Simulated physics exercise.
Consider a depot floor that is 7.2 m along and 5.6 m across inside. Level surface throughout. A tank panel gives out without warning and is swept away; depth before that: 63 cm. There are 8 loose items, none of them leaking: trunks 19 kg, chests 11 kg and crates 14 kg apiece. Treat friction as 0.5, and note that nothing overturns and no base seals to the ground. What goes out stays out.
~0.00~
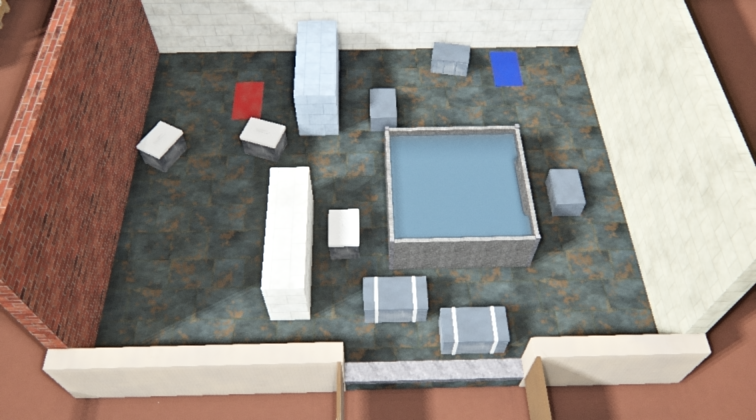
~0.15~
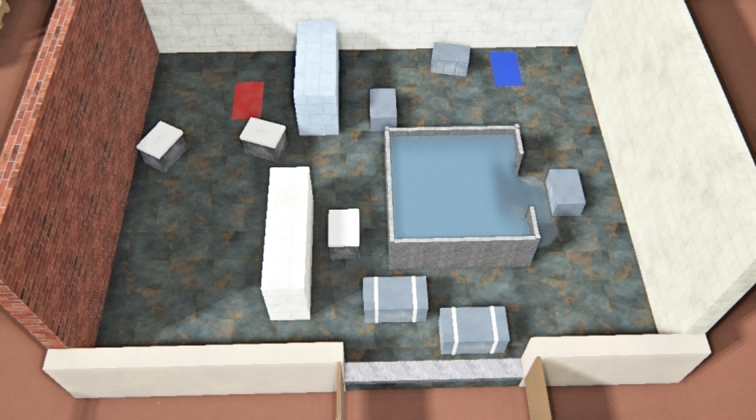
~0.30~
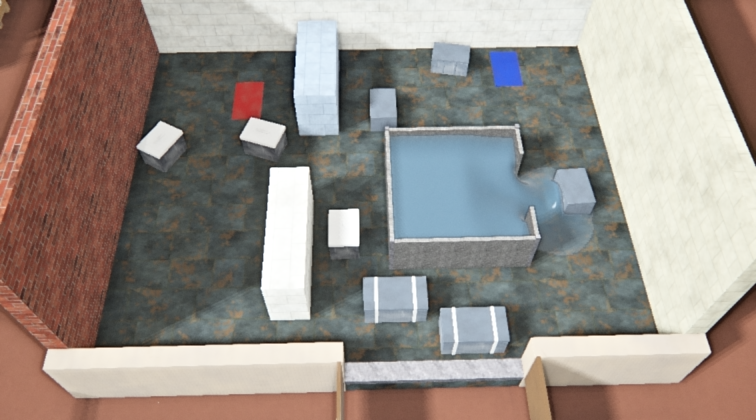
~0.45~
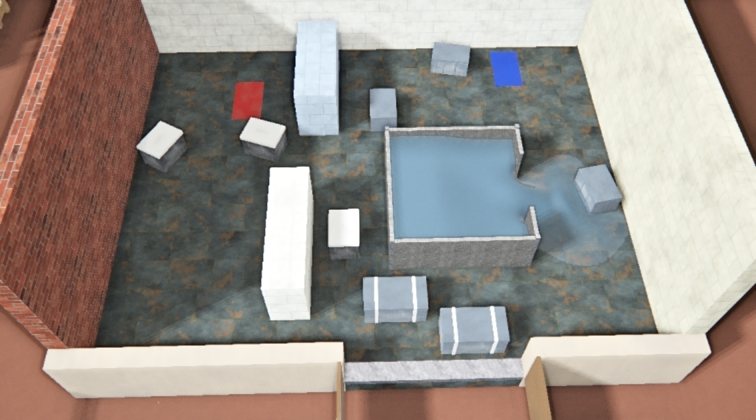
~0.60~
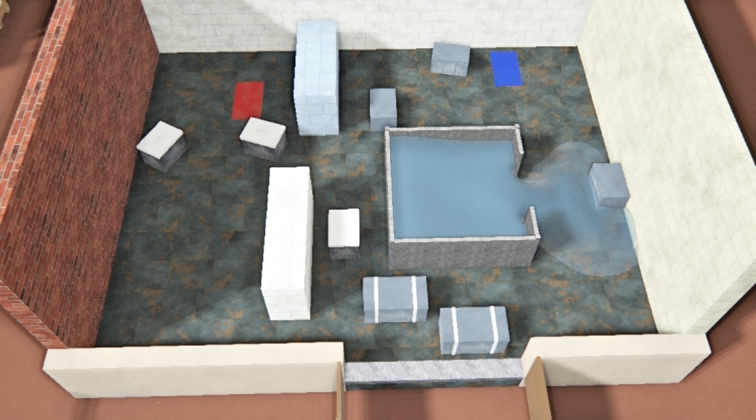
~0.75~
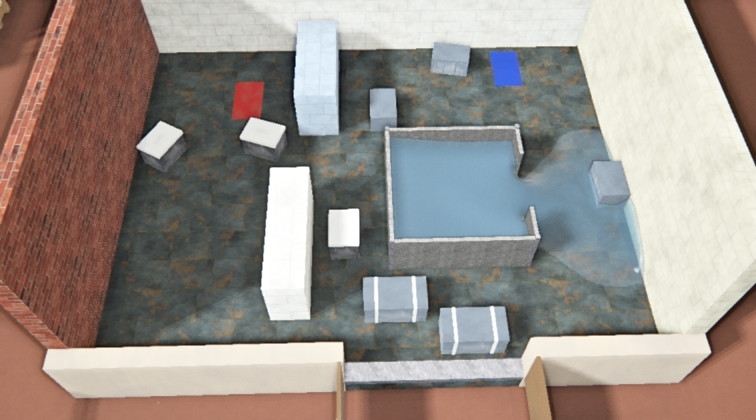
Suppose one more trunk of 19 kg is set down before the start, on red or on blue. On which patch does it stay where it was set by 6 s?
On red.
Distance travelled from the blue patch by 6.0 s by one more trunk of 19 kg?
Distance: Approx. 200 cm.
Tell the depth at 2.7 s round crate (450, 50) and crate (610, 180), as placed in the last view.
Depth approx. 3 cm / 7 cm.
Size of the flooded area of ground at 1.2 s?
Near 7.5 m2 in all.
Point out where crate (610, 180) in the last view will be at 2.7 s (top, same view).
Estimated pixel: Around (552, 60).
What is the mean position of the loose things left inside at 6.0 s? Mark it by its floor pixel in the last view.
The average lands around (324, 184).
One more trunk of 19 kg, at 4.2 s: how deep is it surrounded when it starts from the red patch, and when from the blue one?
Around 0 cm for the first start, around 6 cm for the second.
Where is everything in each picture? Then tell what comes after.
In the first picture, a crate at (568, 186) rests on the ground; a trunk at (395, 293), on the bottom; the red patch at (248, 100); the blue patch at (506, 69); 3.2 m2 under water; 0 of 8 have shifted.
In the second picture, a crate at (568, 186) rests on the ground; a trunk at (395, 293) rests on the ground; the red patch at (248, 100); the blue patch at (506, 69); 3.7 m2 under water; 0 of 8 have shifted.
In the third picture, a crate at (576, 186) rests on the ground, 13 cm from its start; a trunk at (395, 293) rests on the ground; the red patch at (248, 100); the blue patch at (506, 69); 4.3 m2 under water; 1 of 8 have shifted.
In the fourth picture, a crate at (600, 183) rests on the ground, 47 cm from its start; a trunk at (395, 293), on the bottom; the red patch at (248, 100); the blue patch at (506, 69); 5.1 m2 under water; 1 of 8 have shifted.
In the fifth picture, a crate at (612, 180), on the bottom, 66 cm from its start; a trunk at (395, 293), on the bottom; the red patch at (248, 100); the blue patch at (506, 69); water covers 5.9 m2; 1 of 8 have shifted.
In the sixth picture, a crate at (612, 178), on the bottom, 66 cm from its start; a trunk at (395, 293), on the bottom; the red patch at (248, 100); the blue patch at (506, 69); 6.3 m2 under water; 1 of 8 have shifted.
After 1.2 s on red it would be 0 cm off in 0 cm of water; on blue it would be 0 cm off in 0 cm of water.
After 2.7 s on red it would be 0 cm off in 0 cm of water; on blue it would be 26 cm off in 6 cm of water.
After 4.2 s on red it would be 0 cm off in 0 cm of water; on blue it would be 123 cm off in 6 cm of water.
After 6.0 s on red it would be 0 cm off in 1 cm of water; on blue it would be 201 cm off in 8 cm of water.
